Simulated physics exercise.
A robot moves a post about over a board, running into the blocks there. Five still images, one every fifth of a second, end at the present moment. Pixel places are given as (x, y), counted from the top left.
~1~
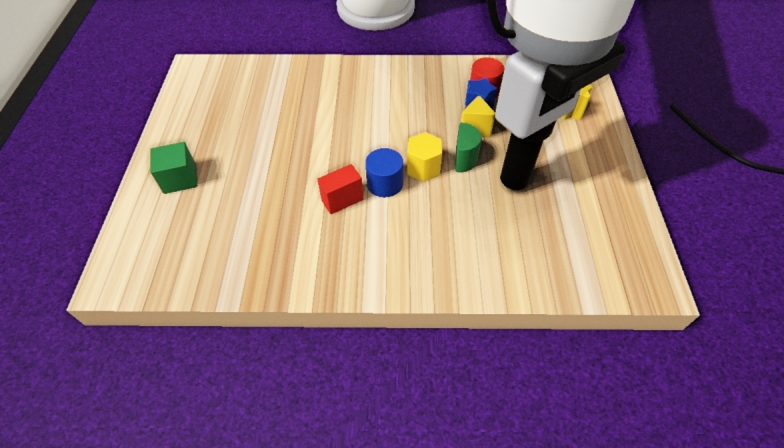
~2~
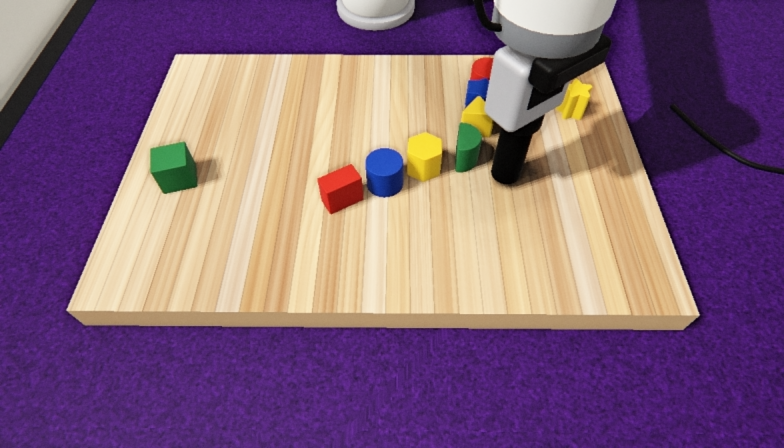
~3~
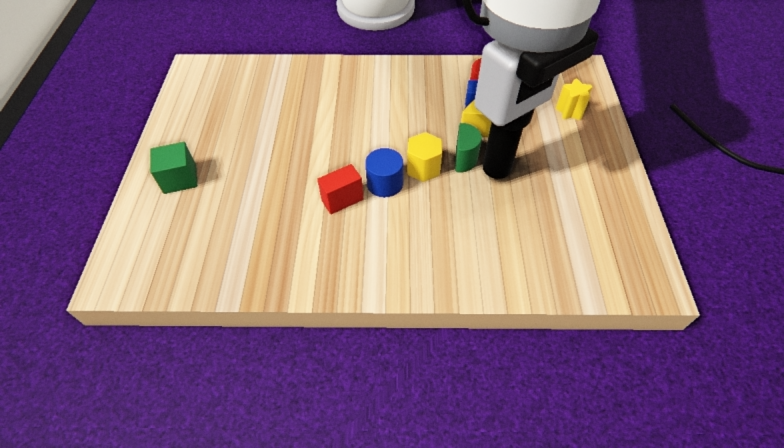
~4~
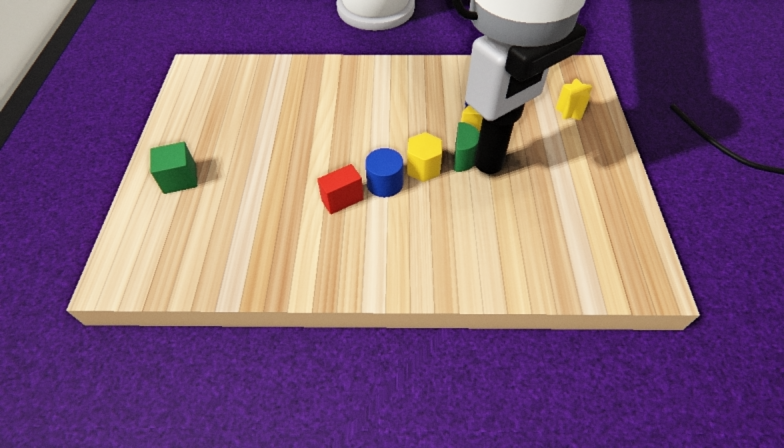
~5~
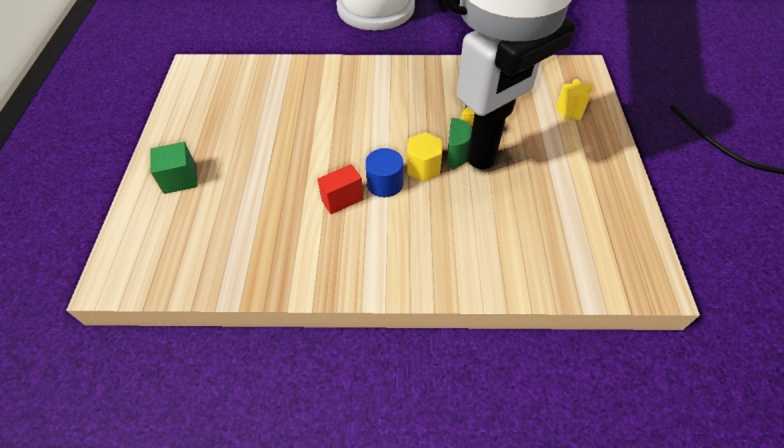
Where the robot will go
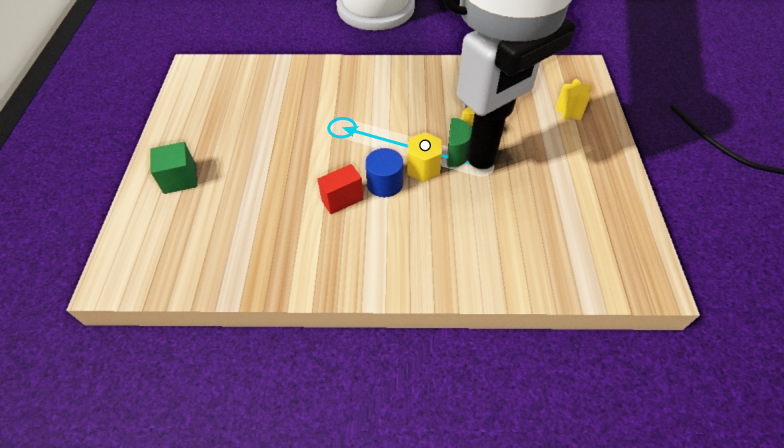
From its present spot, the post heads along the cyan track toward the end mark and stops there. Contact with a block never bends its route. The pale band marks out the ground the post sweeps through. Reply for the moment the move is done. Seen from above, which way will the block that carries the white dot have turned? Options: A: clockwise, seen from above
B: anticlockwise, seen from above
My answer is option B.
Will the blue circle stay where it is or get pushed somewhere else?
Put simply, it goes somewhere else.
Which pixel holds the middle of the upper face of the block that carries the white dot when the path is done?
It sits at (398, 144).
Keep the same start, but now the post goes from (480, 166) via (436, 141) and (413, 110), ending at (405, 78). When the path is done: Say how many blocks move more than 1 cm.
Counting only shifts above 1 cm, I get one block.
The drawn path runs from (480, 166) directly to (342, 128); the dot is on the yellow six-sided block.
On the path given first. One third of the way, post at (431, 146); yellow six-sided block at (410, 145), turned 45° anticlockwise; green half-round block at (424, 112), turned 55° clockwise.
Two thirds of the way, post at (385, 133); blue circle at (377, 167); yellow six-sided block at (398, 144), turned 70° anticlockwise; green half-round block at (416, 105), turned 100° clockwise.
At the end, post at (341, 121); blue circle at (377, 167); yellow six-sided block at (398, 144), turned 70° anticlockwise; green half-round block at (416, 105), turned 100° clockwise; yellow three-sided block not moved.
